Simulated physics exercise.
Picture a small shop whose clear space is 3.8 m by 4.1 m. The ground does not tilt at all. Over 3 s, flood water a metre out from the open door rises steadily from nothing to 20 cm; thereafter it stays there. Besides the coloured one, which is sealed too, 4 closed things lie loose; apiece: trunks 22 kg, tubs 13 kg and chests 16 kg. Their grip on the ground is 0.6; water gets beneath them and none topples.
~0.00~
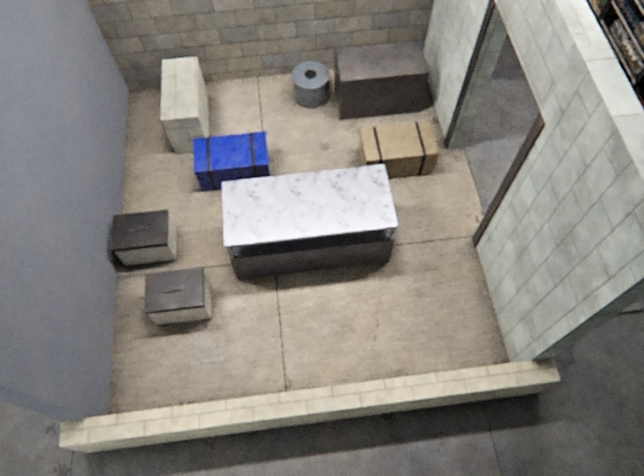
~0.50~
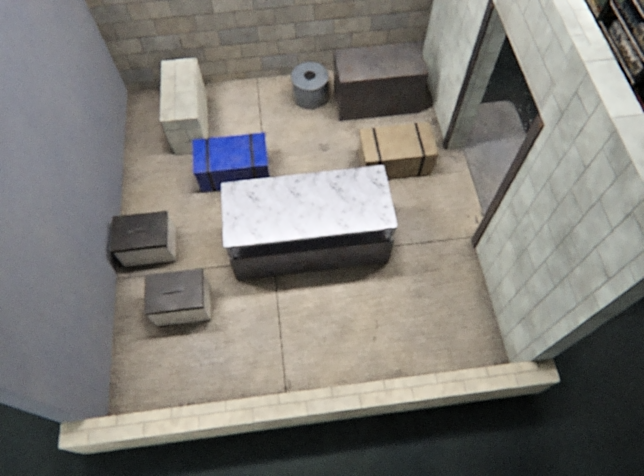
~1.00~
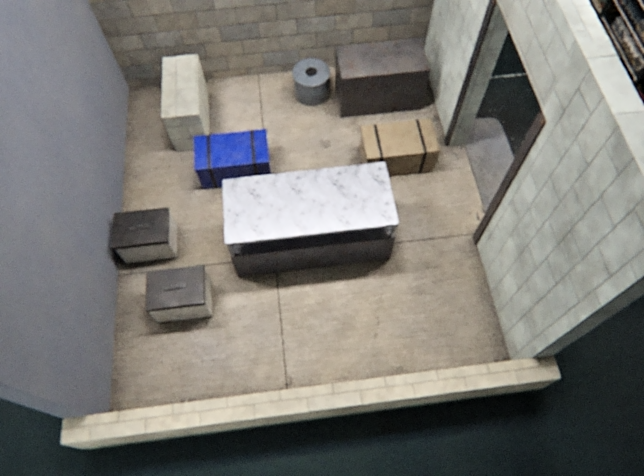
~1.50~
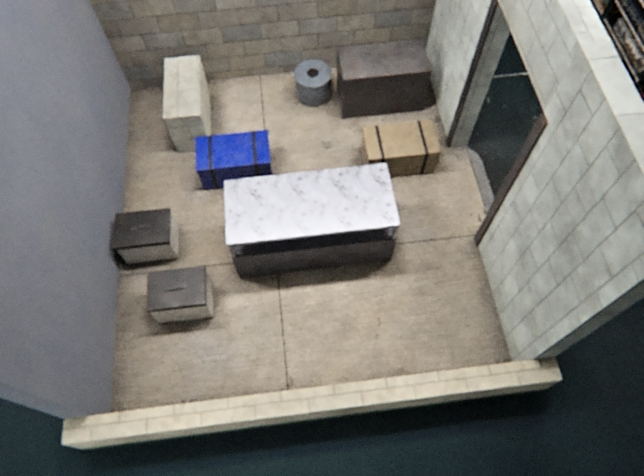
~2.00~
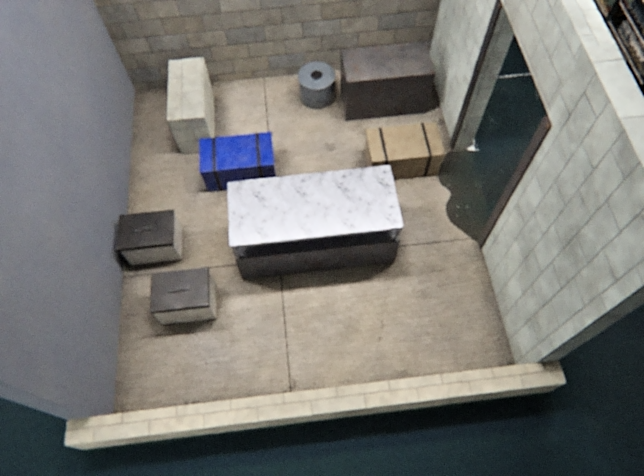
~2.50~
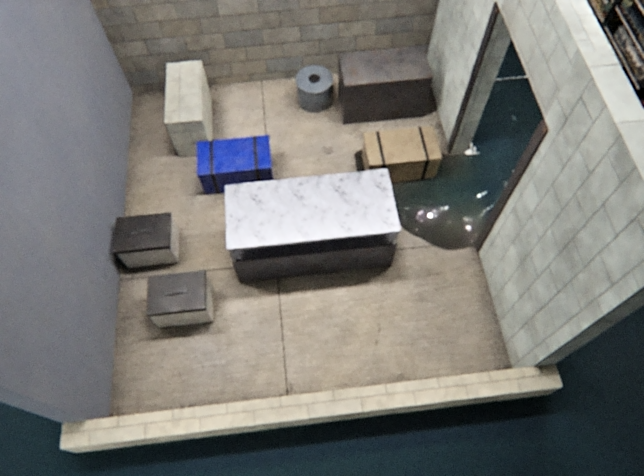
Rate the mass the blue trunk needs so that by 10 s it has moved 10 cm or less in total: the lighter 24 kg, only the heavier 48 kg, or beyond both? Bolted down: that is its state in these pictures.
Needed mass: Only the heavier one.
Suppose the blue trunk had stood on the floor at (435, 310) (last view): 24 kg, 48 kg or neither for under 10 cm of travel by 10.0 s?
Result: Heavy passes, light fails.
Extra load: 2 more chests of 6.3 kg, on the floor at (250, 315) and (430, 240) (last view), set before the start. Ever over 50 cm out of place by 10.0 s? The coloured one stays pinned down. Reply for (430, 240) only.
That one is beyond the limit.
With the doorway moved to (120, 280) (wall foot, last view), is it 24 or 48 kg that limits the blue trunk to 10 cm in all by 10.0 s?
With that change, you need the heavier one.
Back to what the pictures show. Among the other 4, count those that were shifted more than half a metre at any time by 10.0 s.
All told, that gives 1.
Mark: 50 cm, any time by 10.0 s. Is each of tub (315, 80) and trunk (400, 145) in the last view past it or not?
Below, beyond.
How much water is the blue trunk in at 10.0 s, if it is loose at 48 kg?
Something like 10 centimetres.
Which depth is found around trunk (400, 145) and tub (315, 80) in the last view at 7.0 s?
First about 8 cm, second about 7 cm.
After 3.5 s the blue trunk would be 0 cm from its start with 24 kg and 0 cm from its start with 48 kg; 0 cm of water round it then.
After 4.5 s the blue trunk would be 0 cm from its start with 24 kg and 0 cm from its start with 48 kg; 4 cm of water round it then.
After 7.0 s the blue trunk would be 7 cm from its start with 24 kg and 0 cm from its start with 48 kg; 5 cm of water round it then.
After 10.0 s the blue trunk would be 98 cm from its start with 24 kg and 2 cm from its start with 48 kg; 10 cm of water round it then.
